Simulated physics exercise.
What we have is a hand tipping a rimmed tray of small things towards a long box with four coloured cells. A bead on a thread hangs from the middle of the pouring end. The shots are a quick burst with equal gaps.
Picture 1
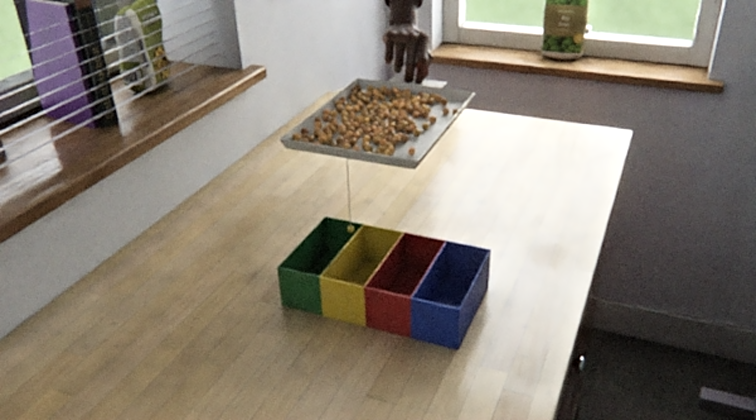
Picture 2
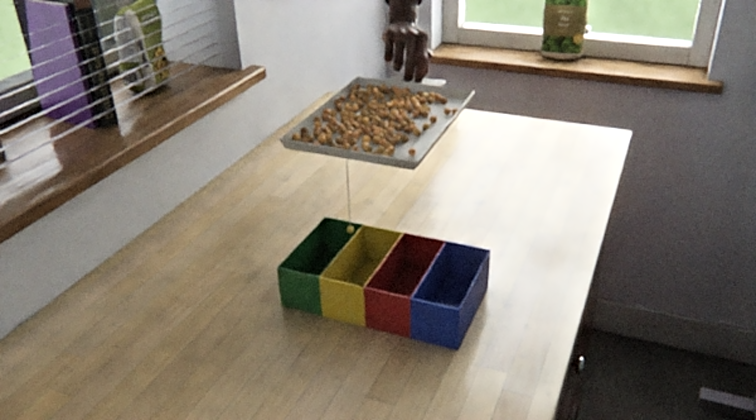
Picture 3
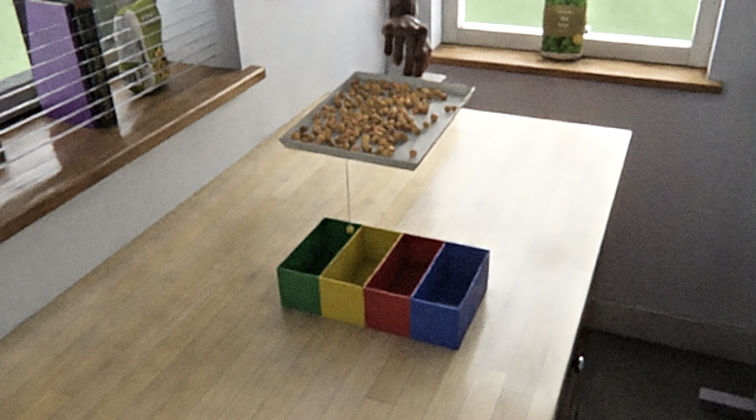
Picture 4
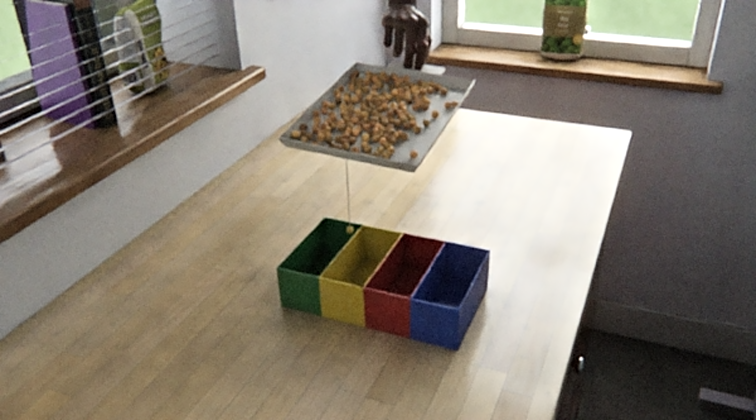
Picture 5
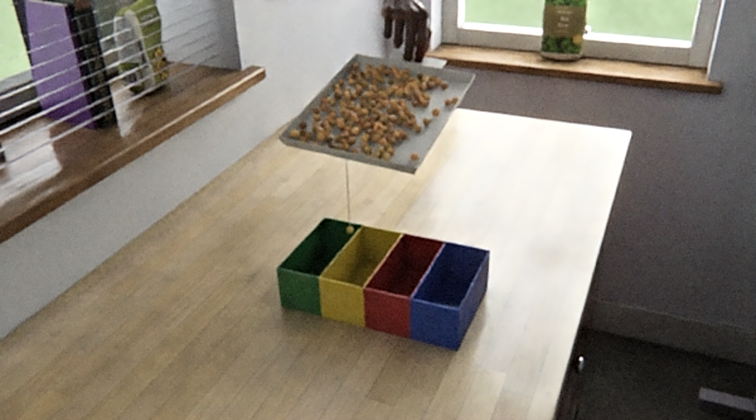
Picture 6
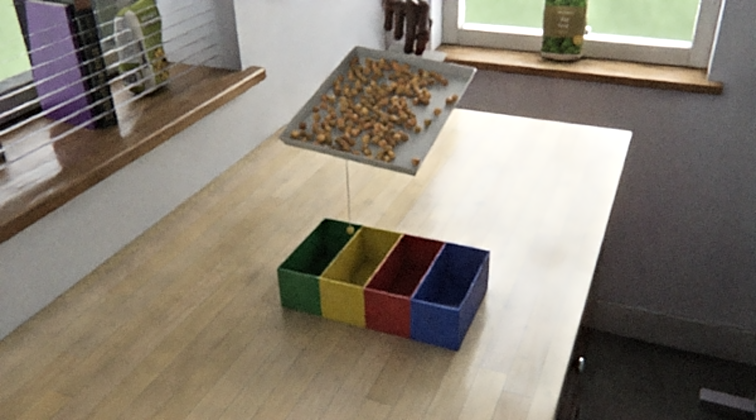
A grey rimmed tray scattered with small round brown beads hangs above a pale wooden worktop, seen from above at an angle, with windows behind and to the left. Below it sits a long box with green, yellow, red and blue cells from left to right, and a bead dangles on a thread. A dark hand raises the tray's far edge, tilting it gradually towards the box while the beads shift and the camera stays still.
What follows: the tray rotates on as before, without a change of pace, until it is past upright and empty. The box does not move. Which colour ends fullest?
It favours the red compartment.
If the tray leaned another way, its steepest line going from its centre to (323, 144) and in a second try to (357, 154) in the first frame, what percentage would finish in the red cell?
About 0 and 20 per cent.
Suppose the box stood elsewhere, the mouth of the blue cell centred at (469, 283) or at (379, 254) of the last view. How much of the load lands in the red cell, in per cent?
Roughly 50 per cent, and 10 per cent.
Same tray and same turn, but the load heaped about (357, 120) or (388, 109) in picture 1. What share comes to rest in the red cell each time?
The first gives 60 %, the second 60 %.
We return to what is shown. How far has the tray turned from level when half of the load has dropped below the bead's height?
At some 70 degrees.
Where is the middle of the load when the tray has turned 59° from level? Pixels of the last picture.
Around (385, 175).
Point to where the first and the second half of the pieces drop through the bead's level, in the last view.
At about (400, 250), then at (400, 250).
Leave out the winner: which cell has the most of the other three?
It is the cell in yellow.
Shortly afterwards, tray tipped steeply; near half on the tray; a little in the red cell; a little in the yellow cell; a little in the blue cell; only a few in the green cell; a little falling or outside the box.
Next, tray tipped right over; near half in the red cell; near a quarter in the yellow cell; a little in the blue cell; only a few in the green cell; only a few falling or outside the box.
Some moments later, tray tipped past a quarter turn; near half in the red cell; near a quarter in the yellow cell; a little in the blue cell; only a few in the green cell; only a few falling or outside the box.
In the end, tray tipped past a quarter turn; near half in the red cell; near a quarter in the yellow cell; a little in the blue cell; only a few in the green cell; only a few outside the box.
